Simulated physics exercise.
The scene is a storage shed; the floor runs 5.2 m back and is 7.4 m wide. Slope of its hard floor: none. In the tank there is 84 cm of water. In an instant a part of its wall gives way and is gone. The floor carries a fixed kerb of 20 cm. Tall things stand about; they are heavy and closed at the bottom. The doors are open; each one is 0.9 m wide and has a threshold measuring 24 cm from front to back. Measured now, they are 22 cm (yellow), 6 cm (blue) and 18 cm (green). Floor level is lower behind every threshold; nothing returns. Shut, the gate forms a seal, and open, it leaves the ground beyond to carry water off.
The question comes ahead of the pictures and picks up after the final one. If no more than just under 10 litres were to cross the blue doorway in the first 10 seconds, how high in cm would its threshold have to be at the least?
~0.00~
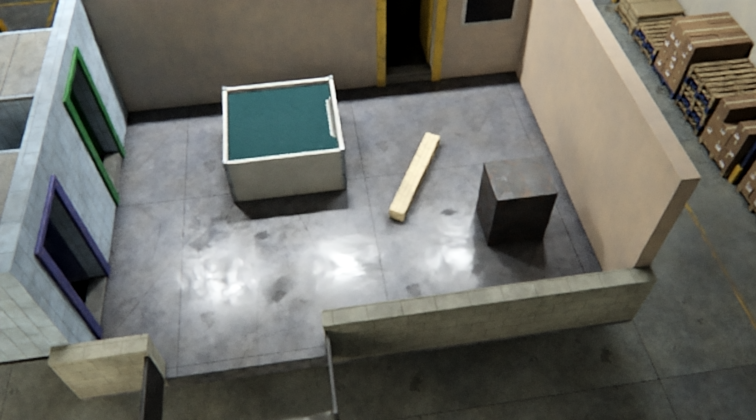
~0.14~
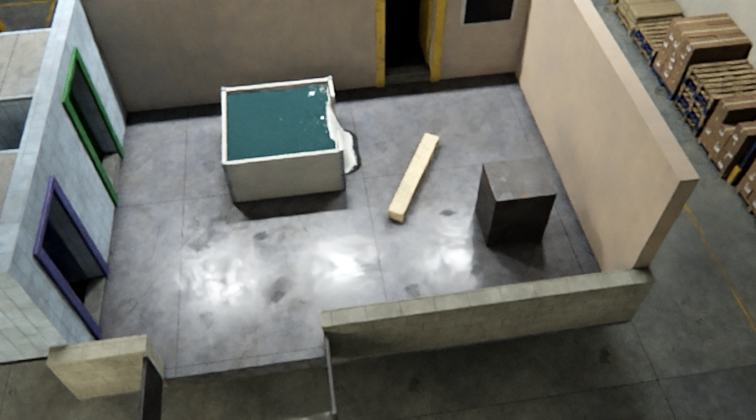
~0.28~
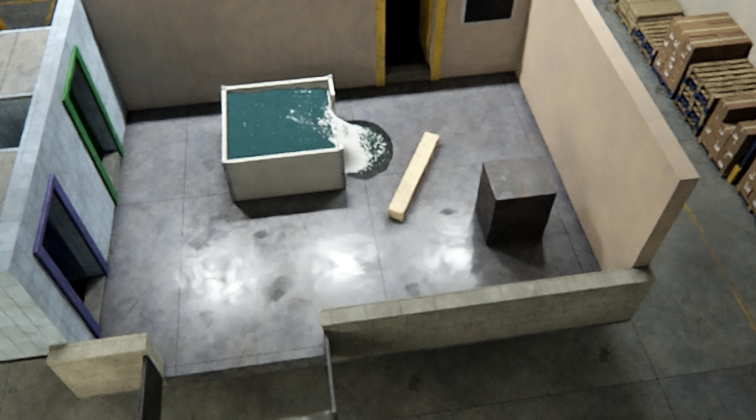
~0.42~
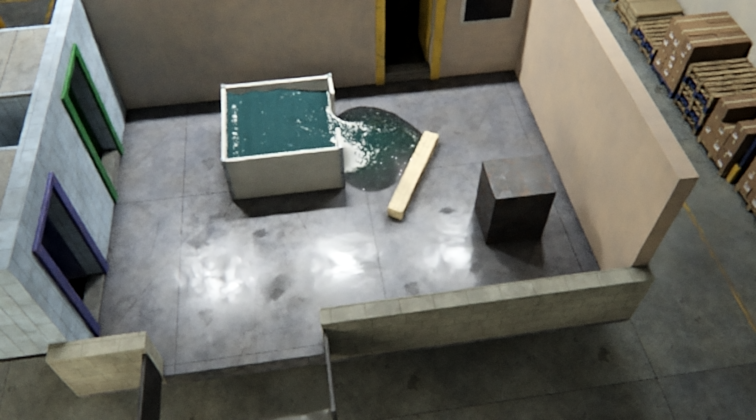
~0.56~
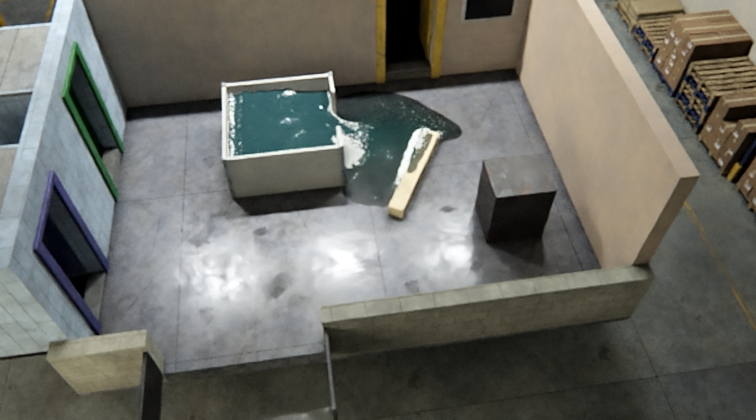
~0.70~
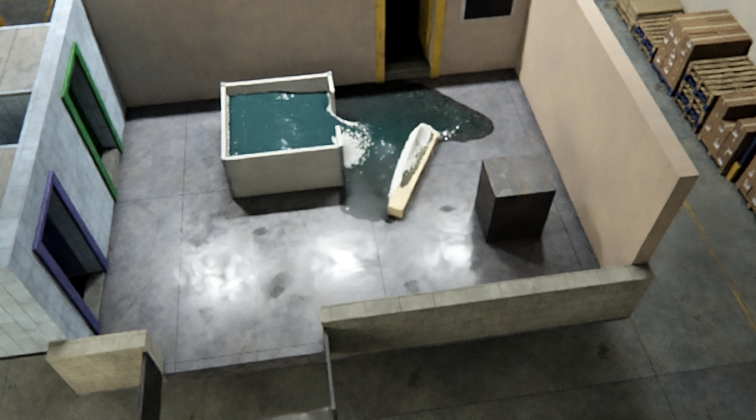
It would need to be about 7 cm high.
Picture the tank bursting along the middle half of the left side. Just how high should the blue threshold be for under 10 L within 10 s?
You'd want it roughly 9.0 centimetres tall.
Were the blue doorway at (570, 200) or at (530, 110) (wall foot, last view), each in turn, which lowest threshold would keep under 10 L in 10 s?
12.0 and 24 cm.
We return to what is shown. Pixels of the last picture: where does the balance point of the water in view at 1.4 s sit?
(338, 145).
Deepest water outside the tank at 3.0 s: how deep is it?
Roughly 30 cm.
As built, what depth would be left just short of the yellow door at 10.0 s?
It stands about 9.0 centimetres deep.
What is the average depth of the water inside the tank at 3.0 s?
Some 33 cm.
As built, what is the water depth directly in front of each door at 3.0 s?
Door by door in cm - yellow 13, blue 0, green 0.
After 1.4 s water covers 30 % of the floor, deepest (44 cm) near (415, 153); it has not reached the blue door.
After 3.0 s water covers 50 % of the floor, deepest (30 cm) near (521, 85); it has not reached the blue door.
After 10.0 s water covers 95 % of the floor, deepest (12 cm) near (589, 299); 9 cm at the blue door, 14 litres in over its 6 cm threshold.
At the blue door as built, the water arrived by 5.6 s and peaked near 11 cm at 9.0 s.
Run again over the same 10 s with other heights there, 14 litres in over 6 cm, 5 litres over 8 cm. The limit of 10 litres is kept from about 7 cm up.
